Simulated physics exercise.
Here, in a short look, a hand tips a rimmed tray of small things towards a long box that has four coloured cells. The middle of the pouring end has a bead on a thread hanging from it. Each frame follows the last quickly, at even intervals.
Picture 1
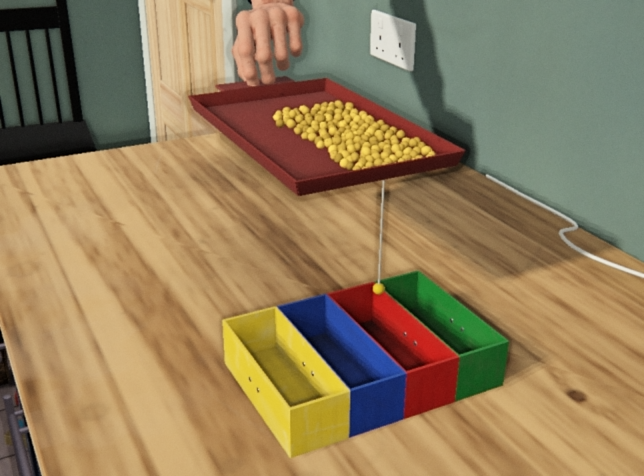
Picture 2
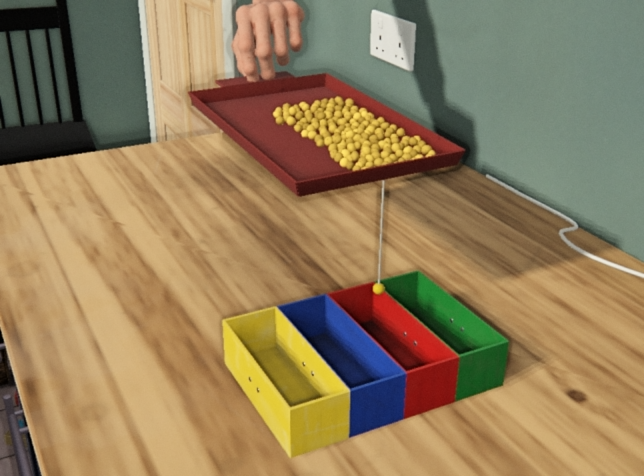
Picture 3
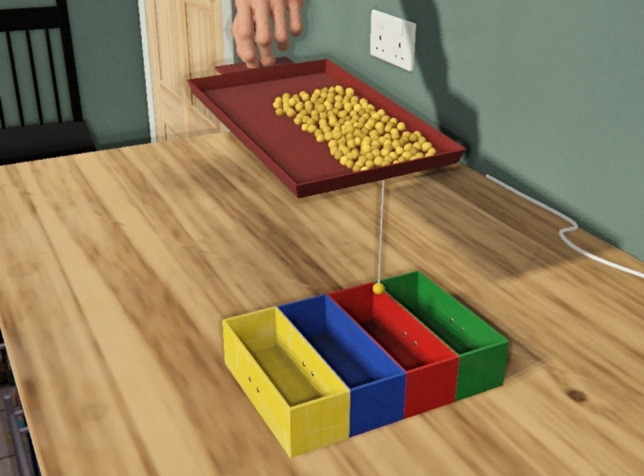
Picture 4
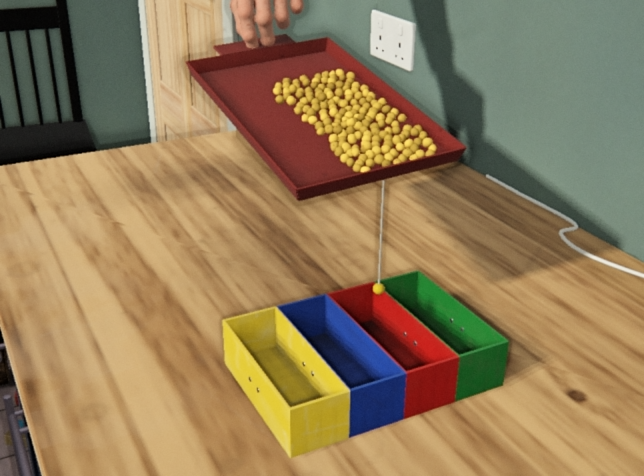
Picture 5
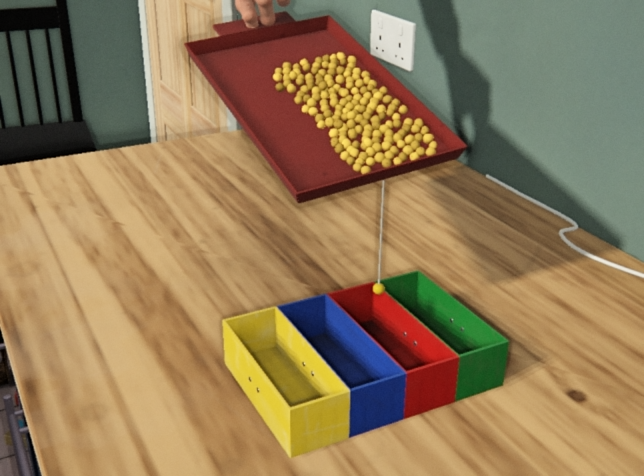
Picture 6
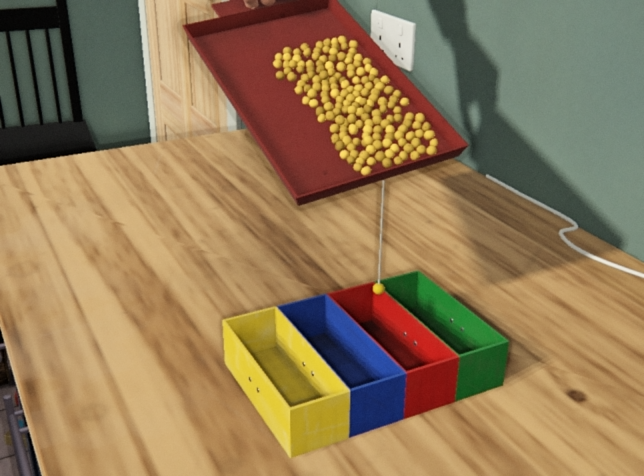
A dark red rimmed tray holding small round yellow pieces is gripped at its far edge by a hand, above a wooden table seen from slightly above in a green-walled room. A yellow bead hangs on a thread from its near edge, over a long box with yellow, blue, red and green cells from left to right. The hand steadily raises the far edge, tilting the tray more steeply, while the camera stays still.
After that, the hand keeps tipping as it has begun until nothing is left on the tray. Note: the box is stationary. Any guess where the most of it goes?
I'd say the blue cell.
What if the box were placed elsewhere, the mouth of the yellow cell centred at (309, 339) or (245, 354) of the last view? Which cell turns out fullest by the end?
In turn: Yellow; the cell in blue.
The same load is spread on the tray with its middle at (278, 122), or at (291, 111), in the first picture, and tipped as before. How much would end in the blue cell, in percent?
First case: Some 50 %; second case: Some 50 %.
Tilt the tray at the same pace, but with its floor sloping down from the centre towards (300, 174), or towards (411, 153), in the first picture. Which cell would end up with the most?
That blue cell; the green one.
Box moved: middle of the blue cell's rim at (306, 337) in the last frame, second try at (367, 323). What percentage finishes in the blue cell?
Near 40 % and 30 %.
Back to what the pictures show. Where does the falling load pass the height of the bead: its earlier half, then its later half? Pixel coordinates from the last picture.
At (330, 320) for the first part, then at (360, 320) for the others.
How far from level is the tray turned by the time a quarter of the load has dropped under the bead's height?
About 120 degrees.
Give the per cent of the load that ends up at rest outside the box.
Call it some 10 percent of the pieces.
Shortly afterwards, tray tipped steeply; all but a few on the tray; only a few in the yellow cell; only a few falling or outside the box.
Next, tray tipped past a quarter turn; near two thirds on the tray; a little in the yellow cell; a little in the blue cell; a little falling or outside the box.
Some moments later, tray tipped past a quarter turn; near half in the blue cell; near a quarter in the red cell; near a quarter in the yellow cell; a little in the green cell; a little falling or outside the box.
In the end, tray tipped past a quarter turn; near half in the blue cell; near a quarter in the red cell; near a quarter in the yellow cell; a little in the green cell; a little outside the box.
